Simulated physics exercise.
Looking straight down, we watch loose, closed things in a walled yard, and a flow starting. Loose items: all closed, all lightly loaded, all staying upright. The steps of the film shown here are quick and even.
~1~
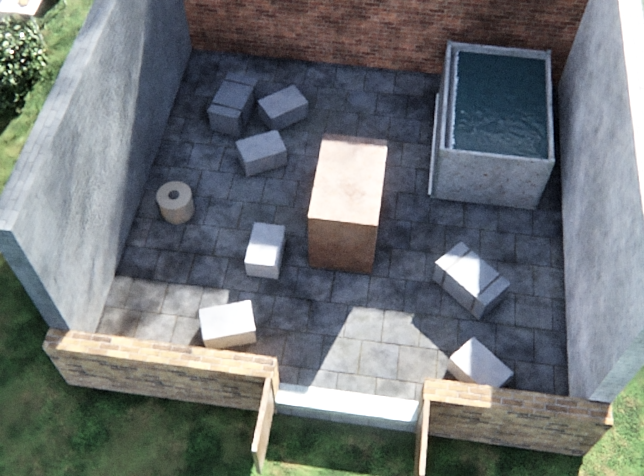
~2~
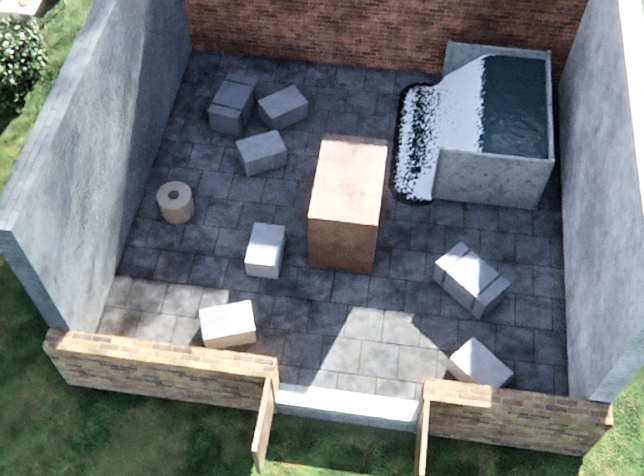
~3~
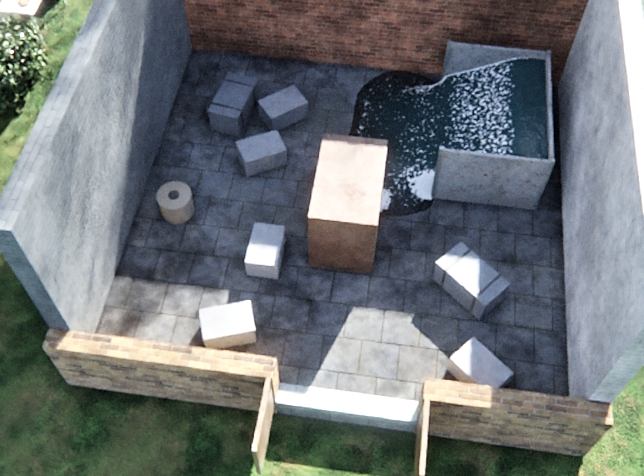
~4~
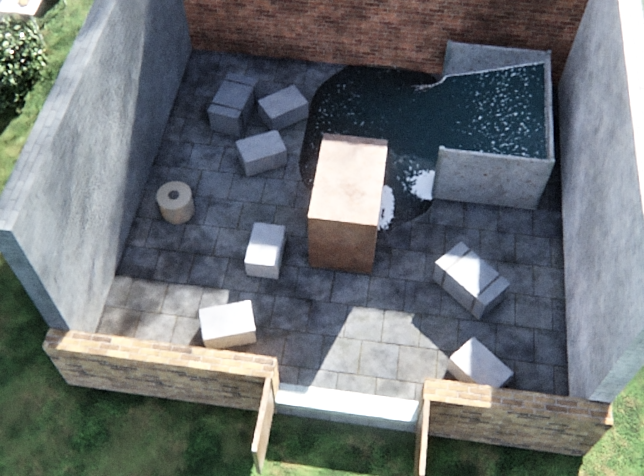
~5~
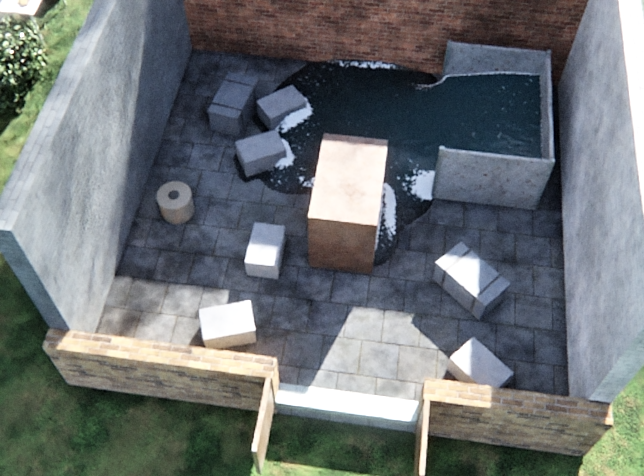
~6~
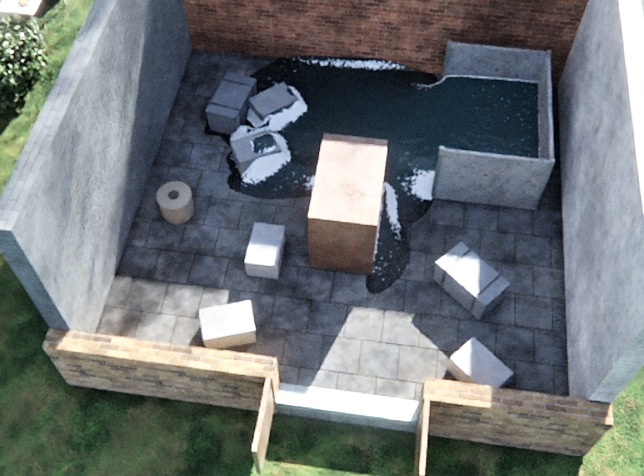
Walled yard with scattered pale blocks, dark water pouring leftward from an open tank, spreading across paving and around the blocks.
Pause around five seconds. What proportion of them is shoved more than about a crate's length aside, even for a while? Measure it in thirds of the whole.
Two thirds plus.
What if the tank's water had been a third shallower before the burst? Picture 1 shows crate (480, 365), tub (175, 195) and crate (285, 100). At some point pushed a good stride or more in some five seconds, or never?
In the order you named them: Stayed within the threshold, went past the threshold, went past the threshold.
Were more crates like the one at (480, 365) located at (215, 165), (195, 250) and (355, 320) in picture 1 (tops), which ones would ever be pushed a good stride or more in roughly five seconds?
One by one: Knocked well away; knocked well away; knocked well away.
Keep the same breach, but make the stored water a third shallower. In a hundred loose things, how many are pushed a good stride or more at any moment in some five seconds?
Roughly 60 per cent of them.
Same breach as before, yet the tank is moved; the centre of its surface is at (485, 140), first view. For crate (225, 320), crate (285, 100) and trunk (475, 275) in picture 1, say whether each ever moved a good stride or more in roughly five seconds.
The three, one by one: Past that mark, past that mark and short of that.
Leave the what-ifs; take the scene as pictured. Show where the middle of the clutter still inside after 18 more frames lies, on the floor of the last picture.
Their centre sits close to (318, 263) on the floor of the last picture.
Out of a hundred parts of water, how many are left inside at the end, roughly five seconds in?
Estimate: Roughly 96 %.
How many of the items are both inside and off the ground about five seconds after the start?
Tally at that point: 3.
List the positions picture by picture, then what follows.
A crate at (283, 101), on the bottom; a crate at (261, 146), on the bottom; 0 of 8 have shifted, in the first frame.
A crate at (283, 101), on the bottom; a crate at (261, 146) rests on the ground; 0 of 8 have shifted, in the second frame.
A crate at (283, 101) rests on the ground; a crate at (261, 146) rests on the ground; 0 of 8 have shifted, in the third frame.
A crate at (283, 101), on the bottom; a crate at (261, 146) rests on the ground; 0 of 8 have shifted, in the fourth frame.
A crate at (281, 101) rests on the ground; a crate at (261, 146) rests on the ground; 0 of 8 have shifted, in the fifth frame.
A crate at (273, 99) rests on the ground, close to its start; a crate at (255, 145) rests on the ground, close to its start; 2 of 8 have shifted, in the sixth frame.
A moment on, 2 of 8 are well off their spots; 1 afloat.
Next, 3 of 8 are well off their spots; 2 afloat.
Later, 4 of 8 are well off their spots; 3 afloat.
In the end, 6 of 8 are well off their spots, and 6 have been at some point; 3 afloat.
